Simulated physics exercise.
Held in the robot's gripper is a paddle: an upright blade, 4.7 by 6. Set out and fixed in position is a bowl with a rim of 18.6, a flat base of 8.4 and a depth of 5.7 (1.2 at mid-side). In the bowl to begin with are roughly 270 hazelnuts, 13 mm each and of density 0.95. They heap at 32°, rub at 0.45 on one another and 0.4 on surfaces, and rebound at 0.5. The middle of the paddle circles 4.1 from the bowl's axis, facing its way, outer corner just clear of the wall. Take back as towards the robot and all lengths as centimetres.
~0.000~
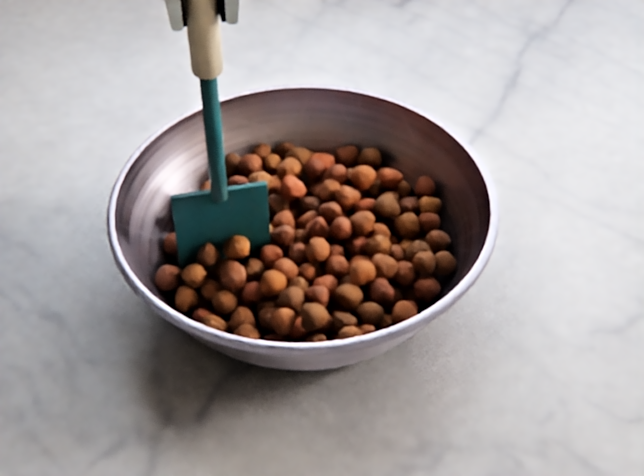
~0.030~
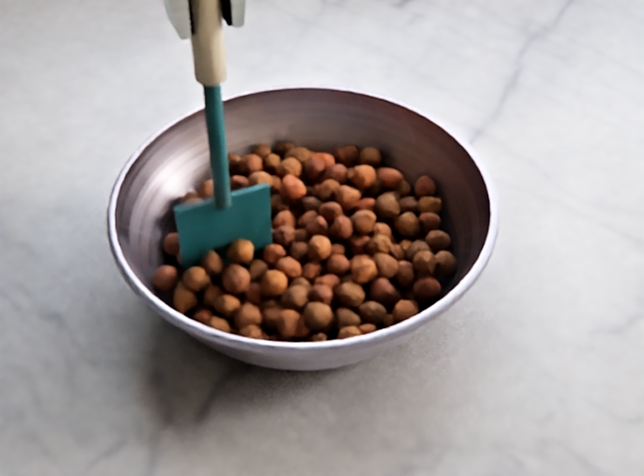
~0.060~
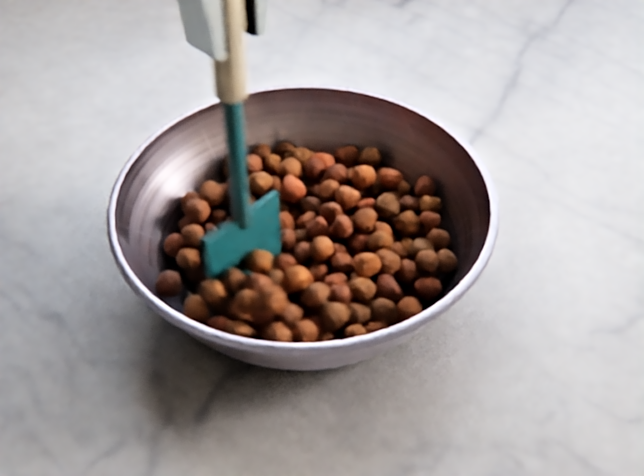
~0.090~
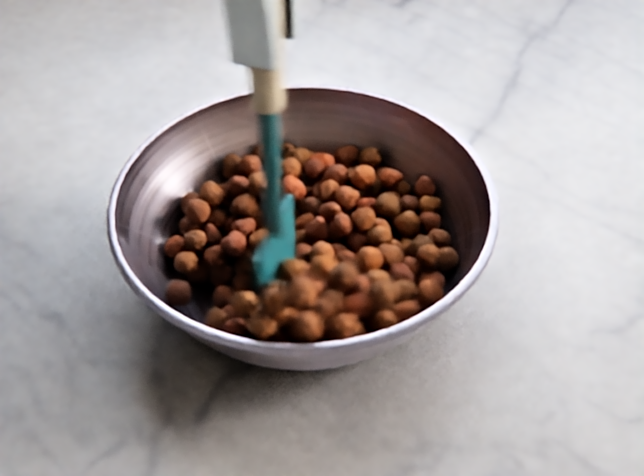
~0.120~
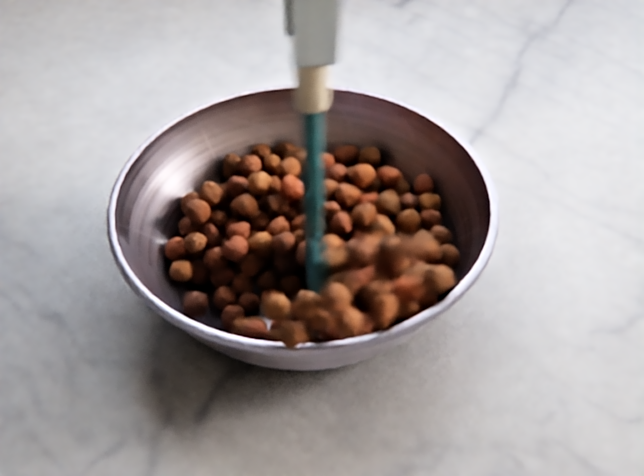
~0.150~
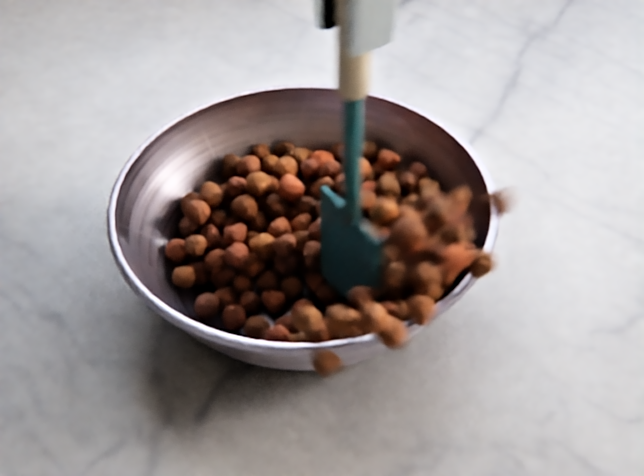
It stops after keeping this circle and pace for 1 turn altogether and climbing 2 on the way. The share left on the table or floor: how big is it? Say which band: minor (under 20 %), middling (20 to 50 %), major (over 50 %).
Band: Middling.
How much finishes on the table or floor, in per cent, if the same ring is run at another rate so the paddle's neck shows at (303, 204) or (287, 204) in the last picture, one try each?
Roughly 15 per cent on the first try and 15 per cent on the second.
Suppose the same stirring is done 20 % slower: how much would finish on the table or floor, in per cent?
Then roughly 20 per cent.
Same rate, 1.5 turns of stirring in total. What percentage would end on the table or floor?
Close to 40 in a hundred.
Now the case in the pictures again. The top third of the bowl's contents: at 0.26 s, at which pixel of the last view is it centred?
Upper-third centre: Approx. (367, 148) px.
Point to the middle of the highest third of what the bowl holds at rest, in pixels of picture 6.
Near (252, 254).
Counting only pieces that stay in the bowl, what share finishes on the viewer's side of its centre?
50 %.
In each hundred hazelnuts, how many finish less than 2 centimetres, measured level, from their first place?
Near 15 per cent of the pieces.
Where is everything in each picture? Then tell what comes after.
The first frame shows the paddle neck at (217, 166), 0° round; upper third of the load around (313, 231), from x 170 to 445, top at y 150; 270 in the bowl.
The second frame shows the paddle neck at (220, 173), 10° round; upper third of the load around (305, 236), from x 165 to 445, top at y 150.
The third frame shows the paddle neck at (239, 191), 35° round; upper third of the load around (304, 254), from x 170 to 445, top at y 150.
The fourth frame shows the paddle neck at (273, 202), 60° round; upper third of the load around (324, 271), from x 175 to 445, top at y 150.
The fifth frame shows the paddle neck at (314, 202), 86° round; upper third of the load around (358, 269), from x 175 to 445, top at y 150; 269 in the bowl, 1 in flight or on the tool.
The sixth frame shows the paddle neck at (352, 189), 112° round; upper third of the load around (389, 249), from x 180 to 495, top at y 150; 263 in the bowl, 7 in flight or on the tool.
After 0.26 s, 204° round, highest piece 10 above the table; 243 in the bowl, 8 on the table or floor, 19 in flight or on the tool.
After 0.36 s, 297° round, highest piece 9 above the table; 216 in the bowl, 31 on the table or floor, 23 in flight or on the tool.
After 0.62 s, 0° round, highest piece 7 above the table; 198 in the bowl, 72 on the table or floor.
After 1.32 s, 0° round, highest piece 5 above the table; 197 in the bowl, 73 on the table or floor.
In the end, 197 in the bowl, 73 on the table or floor. That is 27 % on the table or floor.
